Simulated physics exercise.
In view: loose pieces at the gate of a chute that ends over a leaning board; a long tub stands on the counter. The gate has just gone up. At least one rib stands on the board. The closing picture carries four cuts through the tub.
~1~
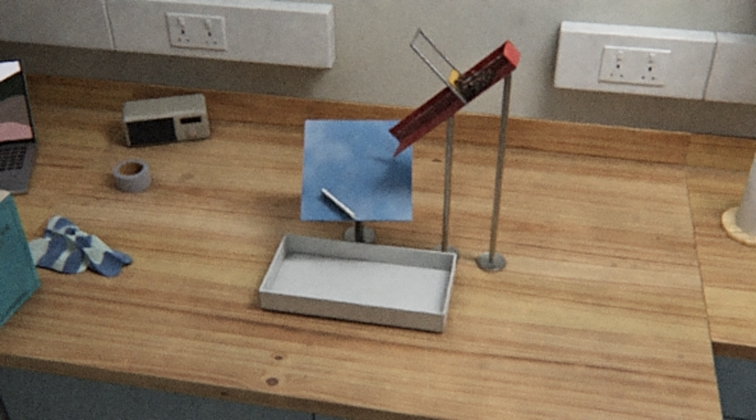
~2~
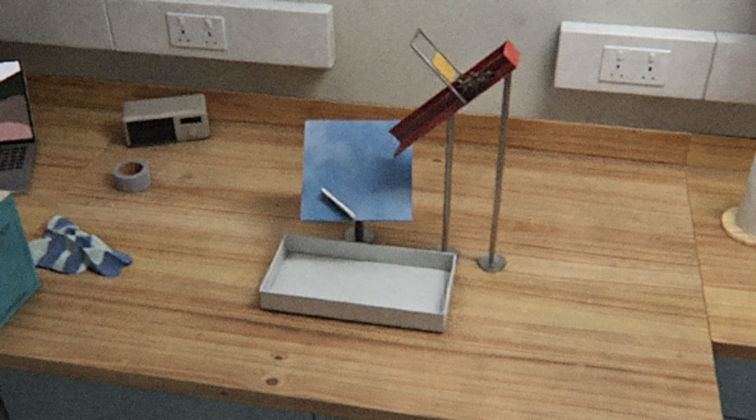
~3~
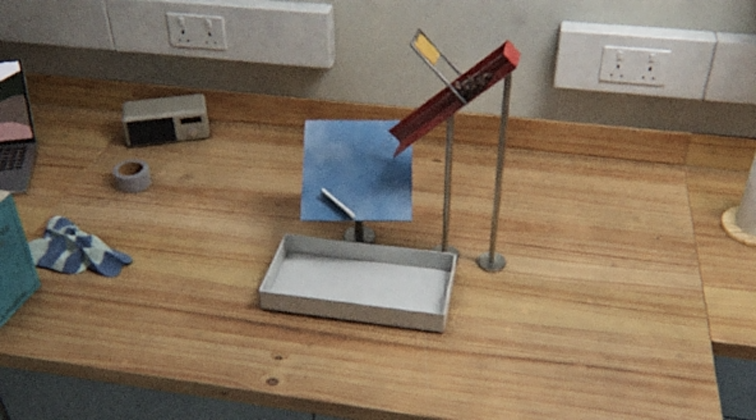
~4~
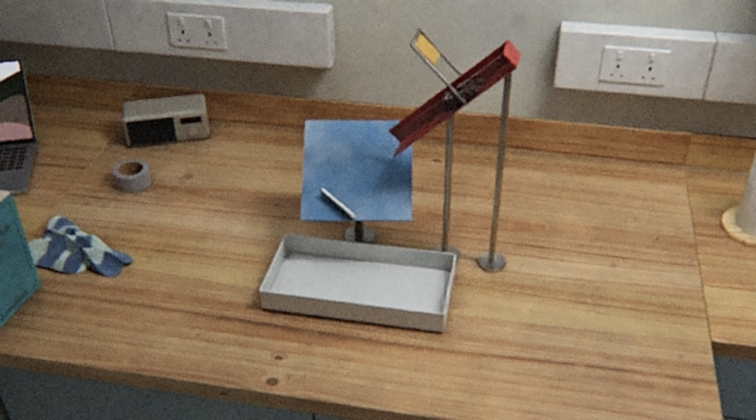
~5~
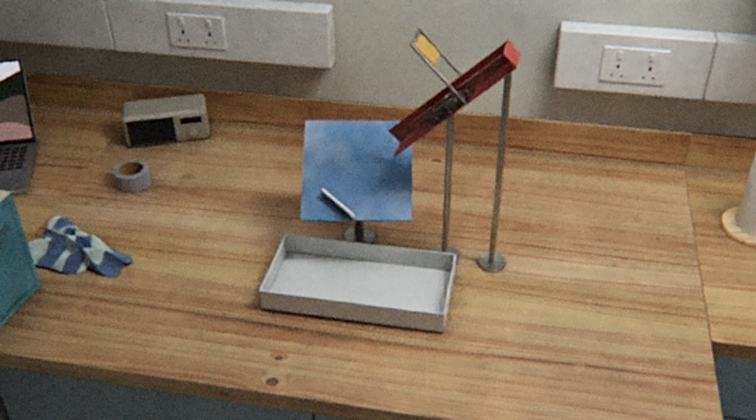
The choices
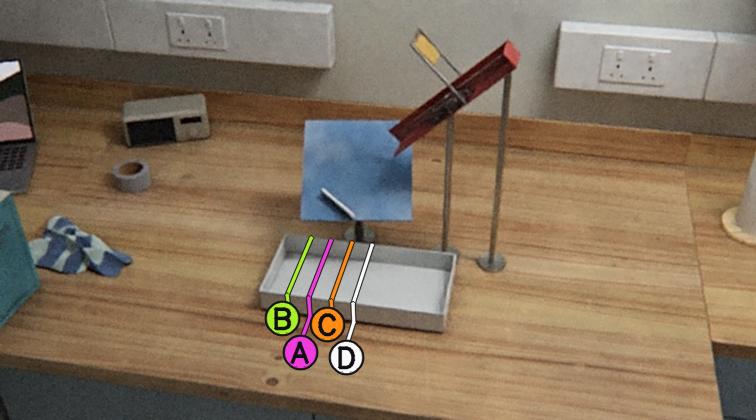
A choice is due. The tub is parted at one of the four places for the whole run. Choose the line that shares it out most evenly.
The answer is line D.
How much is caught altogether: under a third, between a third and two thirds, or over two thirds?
It is between a third and two thirds.
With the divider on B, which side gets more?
Right.
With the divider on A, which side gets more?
Right.
On the marked copy, line A crosses the front rim at (308, 297); line B crosses the front rim at (287, 294); line C crosses the front rim at (331, 299); line D crosses the front rim at (353, 302).
If A is chosen, of what is caught, a small part on the left of the divider, most on the right.
If B is chosen, of what is caught, a small part on the left of the divider, most on the right.
If C is chosen, of what is caught, a small part on the left of the divider, most on the right.
If D is chosen, of what is caught, about a third on the left of the divider, about two thirds on the right.
